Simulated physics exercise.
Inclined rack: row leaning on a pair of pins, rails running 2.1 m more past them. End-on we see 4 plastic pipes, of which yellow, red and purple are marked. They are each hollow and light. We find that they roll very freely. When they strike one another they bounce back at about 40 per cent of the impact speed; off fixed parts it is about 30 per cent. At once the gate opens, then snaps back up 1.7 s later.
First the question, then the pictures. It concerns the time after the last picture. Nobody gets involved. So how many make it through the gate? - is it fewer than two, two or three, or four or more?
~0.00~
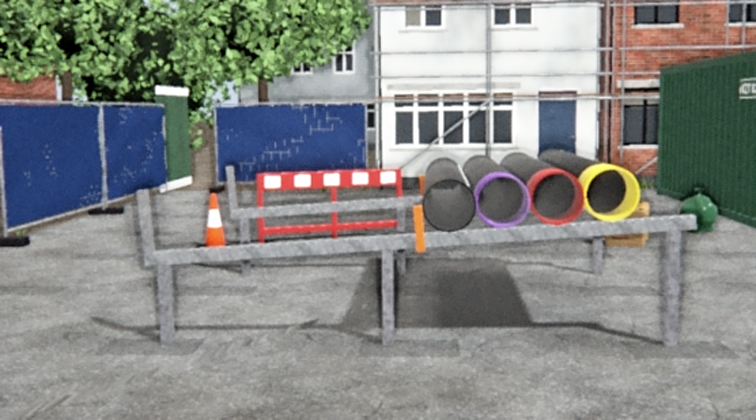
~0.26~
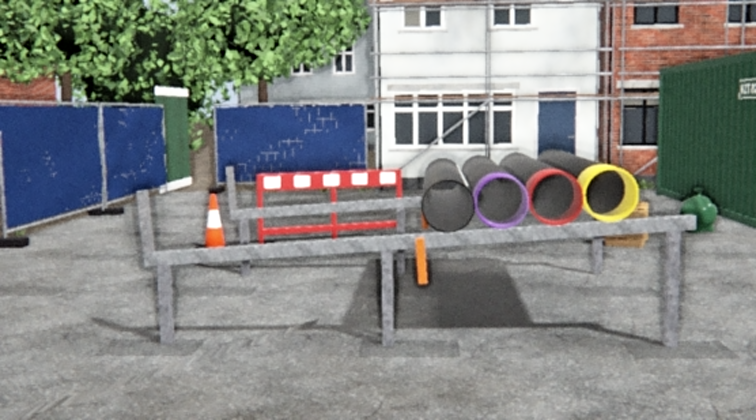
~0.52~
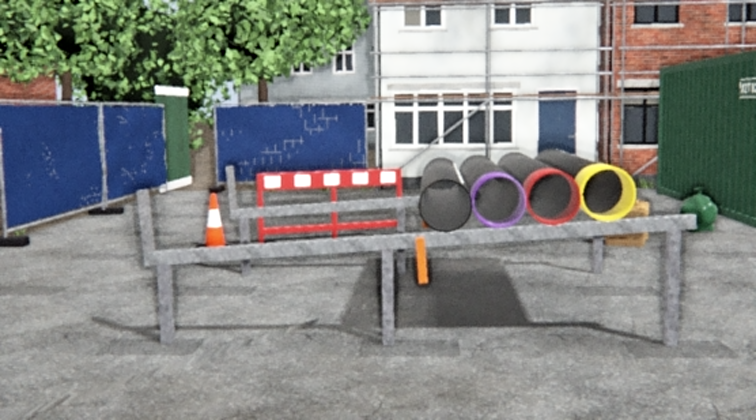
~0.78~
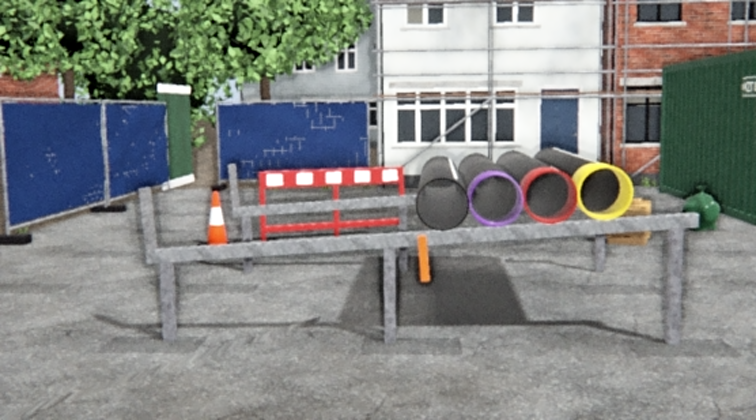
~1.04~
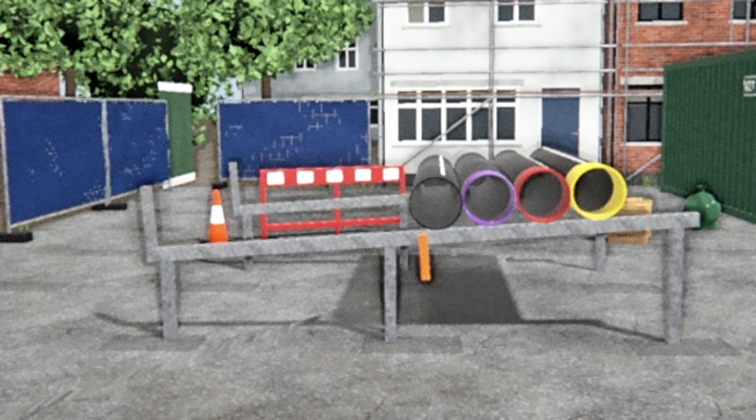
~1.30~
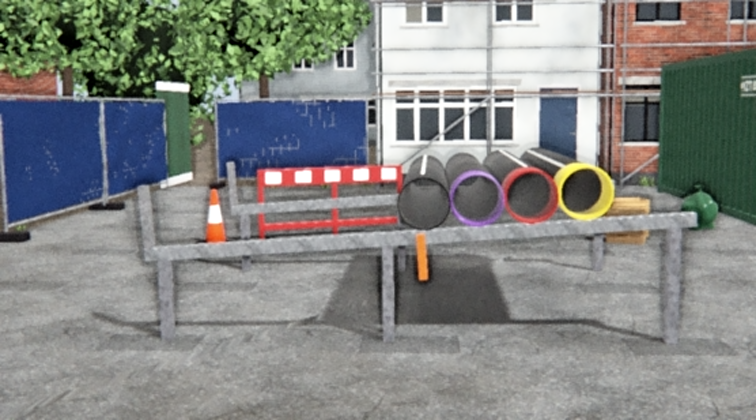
It comes to fewer than two of them.
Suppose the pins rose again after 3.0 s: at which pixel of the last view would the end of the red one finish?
I'd put it somewhere around (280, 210).
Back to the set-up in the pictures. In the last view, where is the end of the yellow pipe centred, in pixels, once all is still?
My best guess is somewhere around (558, 195).
After 1.5 s, yellow is on the rails, 115 cm above the pins, rolling left; red is on the rails, 75 cm above the pins, rolling left; purple is on the rails, 35 cm above the pins, rolling left; 1 below the pins.
After 1.6 s, yellow is on the rails, 115 cm above the pins, rolling left; red is on the rails, 75 cm above the pins, rolling left; purple is on the rails, 35 cm above the pins, rolling left; 1 below the pins.
After 1.7 s, yellow is on the rails, 110 cm above the pins, rolling left; red is on the rails, 70 cm above the pins, rolling left; purple is on the rails, 30 cm above the pins, rolling left; 1 below the pins.
After 1.8 s, yellow is on the rails, 105 cm above the pins, rolling left; red is on the rails, 65 cm above the pins, rolling left; purple is on the rails, 25 cm above the pins, rolling left; 1 below the pins.
At rest (3.9 s), yellow is on the rails, 105 cm above the pins; red is on the rails, 65 cm above the pins; purple is on the rails, 25 cm above the pins; 1 below the pins.
